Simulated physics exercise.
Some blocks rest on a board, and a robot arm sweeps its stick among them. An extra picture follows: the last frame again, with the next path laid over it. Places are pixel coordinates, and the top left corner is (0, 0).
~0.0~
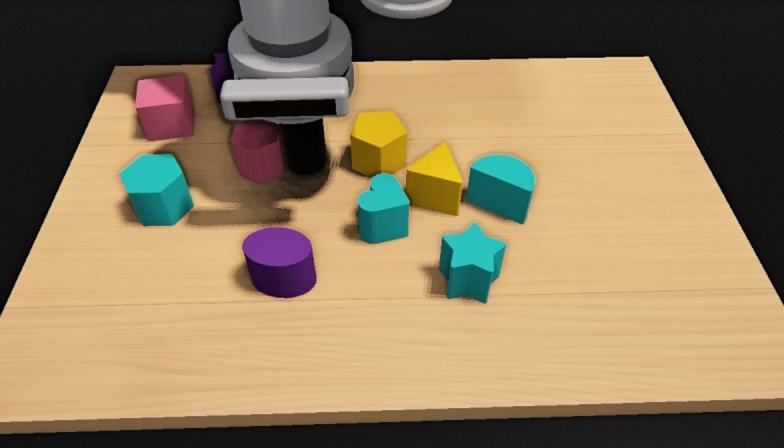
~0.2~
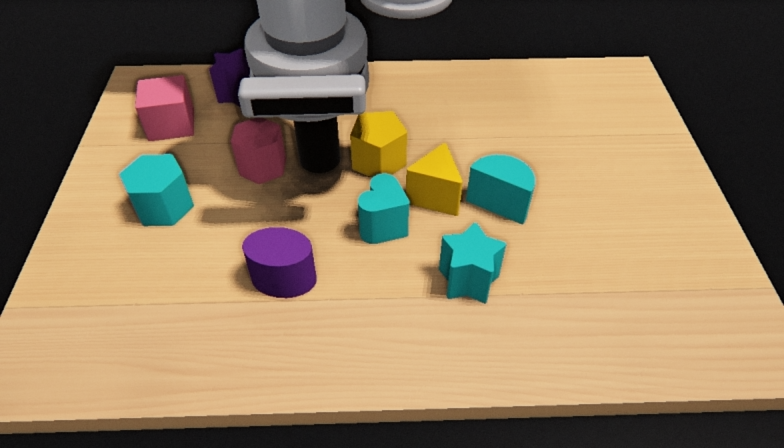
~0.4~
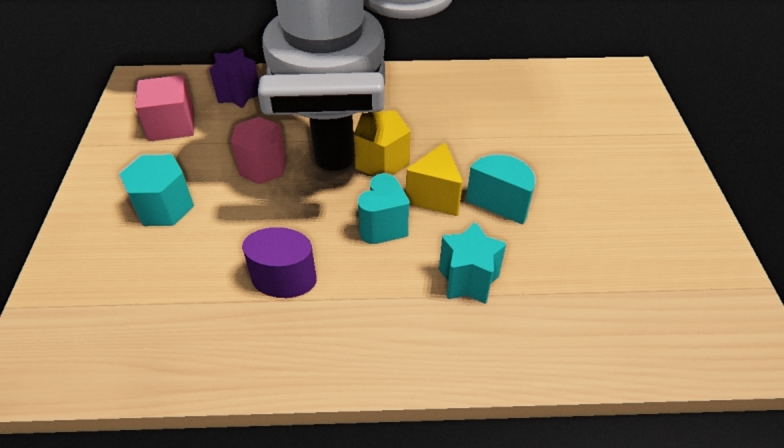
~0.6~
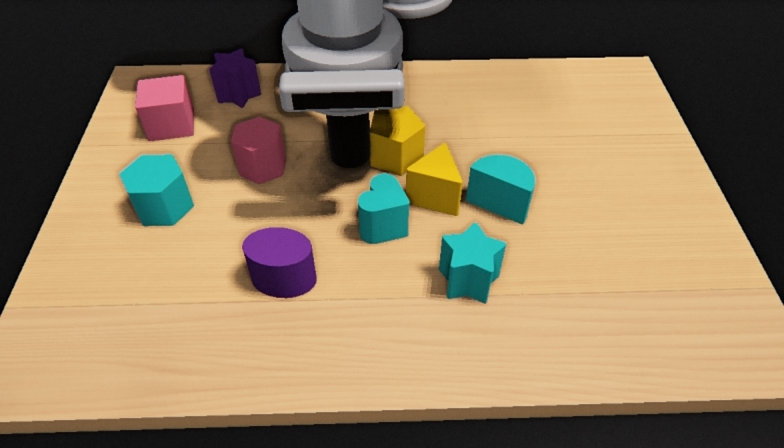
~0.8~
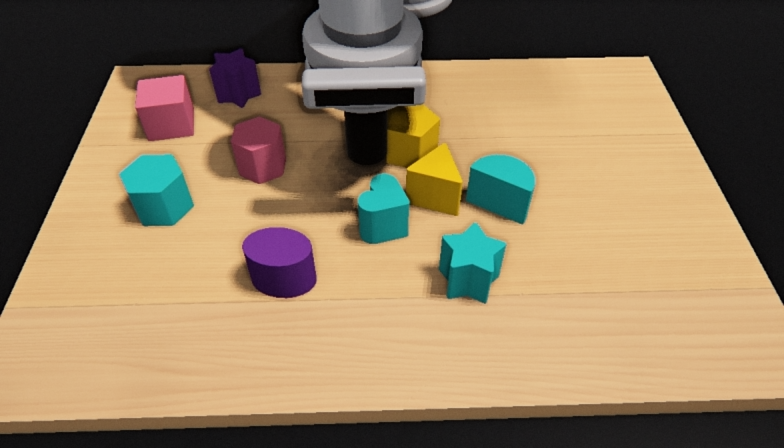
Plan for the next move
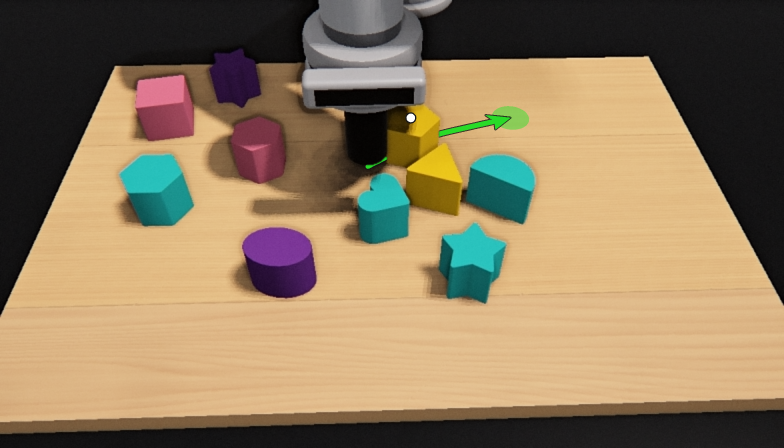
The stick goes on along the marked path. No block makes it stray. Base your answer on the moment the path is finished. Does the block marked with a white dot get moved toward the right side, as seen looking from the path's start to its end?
No - that is not the case.
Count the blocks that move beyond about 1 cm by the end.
Going by the path, one of them shifts by more than about 1 cm.
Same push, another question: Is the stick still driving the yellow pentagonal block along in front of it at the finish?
Yes, that is how it ends up.
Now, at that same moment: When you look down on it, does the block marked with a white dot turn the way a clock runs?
No.
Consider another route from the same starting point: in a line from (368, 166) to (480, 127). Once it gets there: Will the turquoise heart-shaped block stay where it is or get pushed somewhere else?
The result: It stays put.
The drawn path runs from (368, 166) by way of (437, 135) to (511, 118); the dot is on the yellow pentagonal block.
What follows on the original path. One third of the way, stick (414, 129); yellow pentagonal block (458, 98).
Two thirds of the way, stick (464, 114); yellow pentagonal block (505, 81).
At the end, stick (513, 103); yellow pentagonal block (540, 65), turned 40° anticlockwise; yellow triangle not moved.
